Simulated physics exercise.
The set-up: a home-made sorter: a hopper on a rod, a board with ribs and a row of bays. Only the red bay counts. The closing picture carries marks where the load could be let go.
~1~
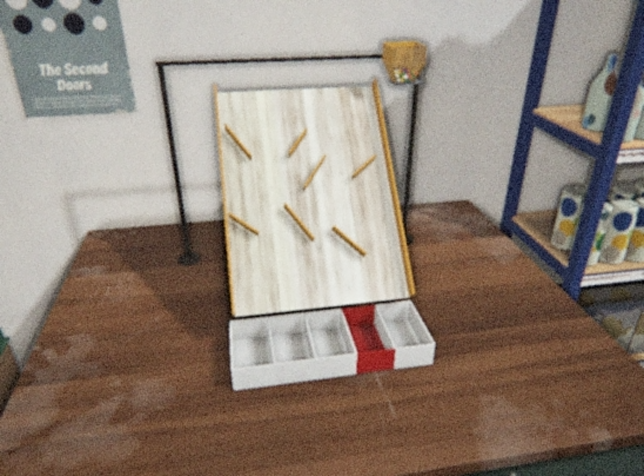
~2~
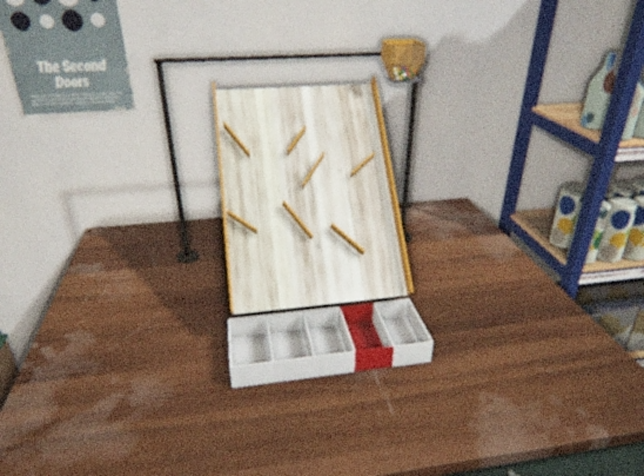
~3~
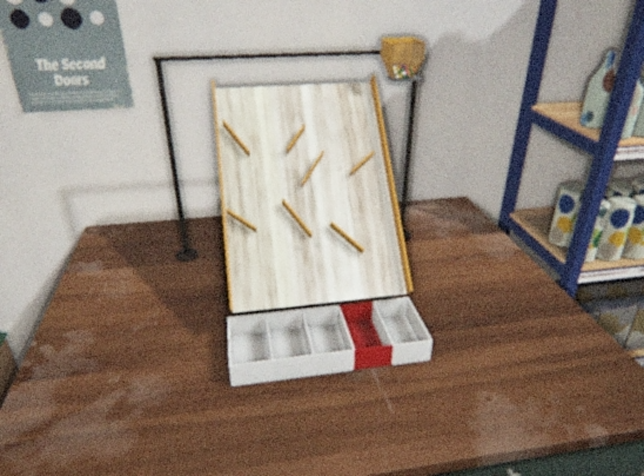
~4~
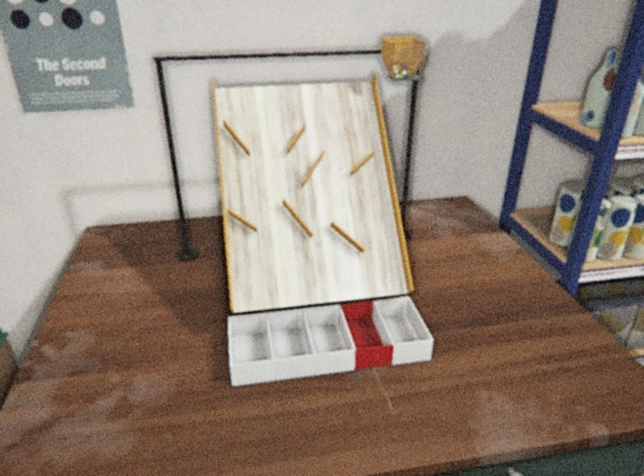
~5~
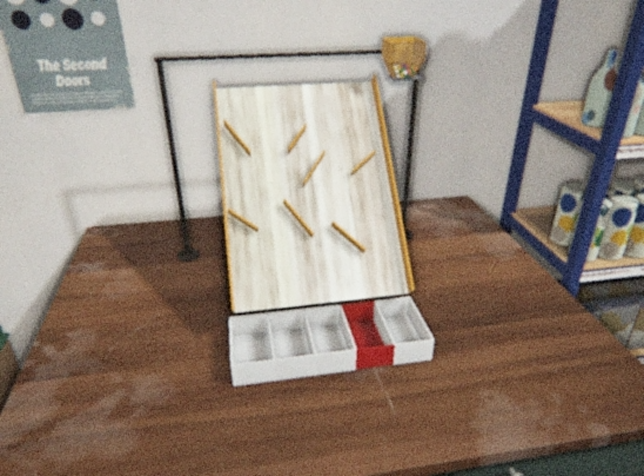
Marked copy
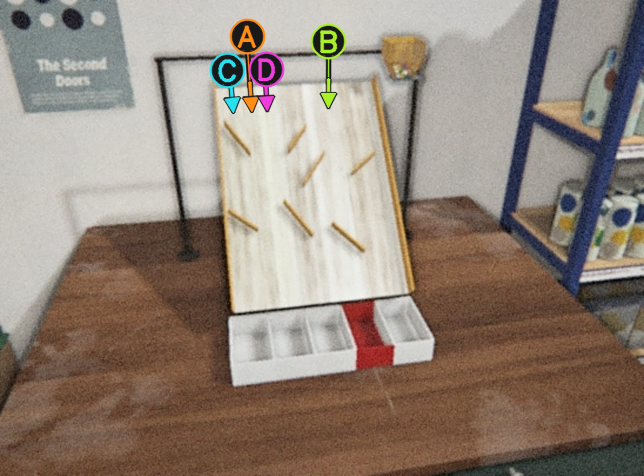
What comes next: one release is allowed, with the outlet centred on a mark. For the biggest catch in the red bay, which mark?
I would pick mark C.
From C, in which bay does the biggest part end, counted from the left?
It is the fourth one.
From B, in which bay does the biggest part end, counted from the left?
The fifth.
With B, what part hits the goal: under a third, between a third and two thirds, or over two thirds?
Mark B gives under a third.
On the marked copy, mark A meets the board at (251, 106); mark B meets the board at (328, 102); mark C meets the board at (232, 107); mark D meets the board at (266, 105).
For mark A, a small share in the red bay, close to two thirds in other bays, close to a quarter outside the box.
For mark B, a small share in the red bay, the bulk in other bays, a small share outside the box.
For mark C, close to a third in the red bay, close to a third in other bays, close to a quarter outside the box.
For mark D, a small share in the red bay, close to two thirds in other bays, close to a quarter outside the box.
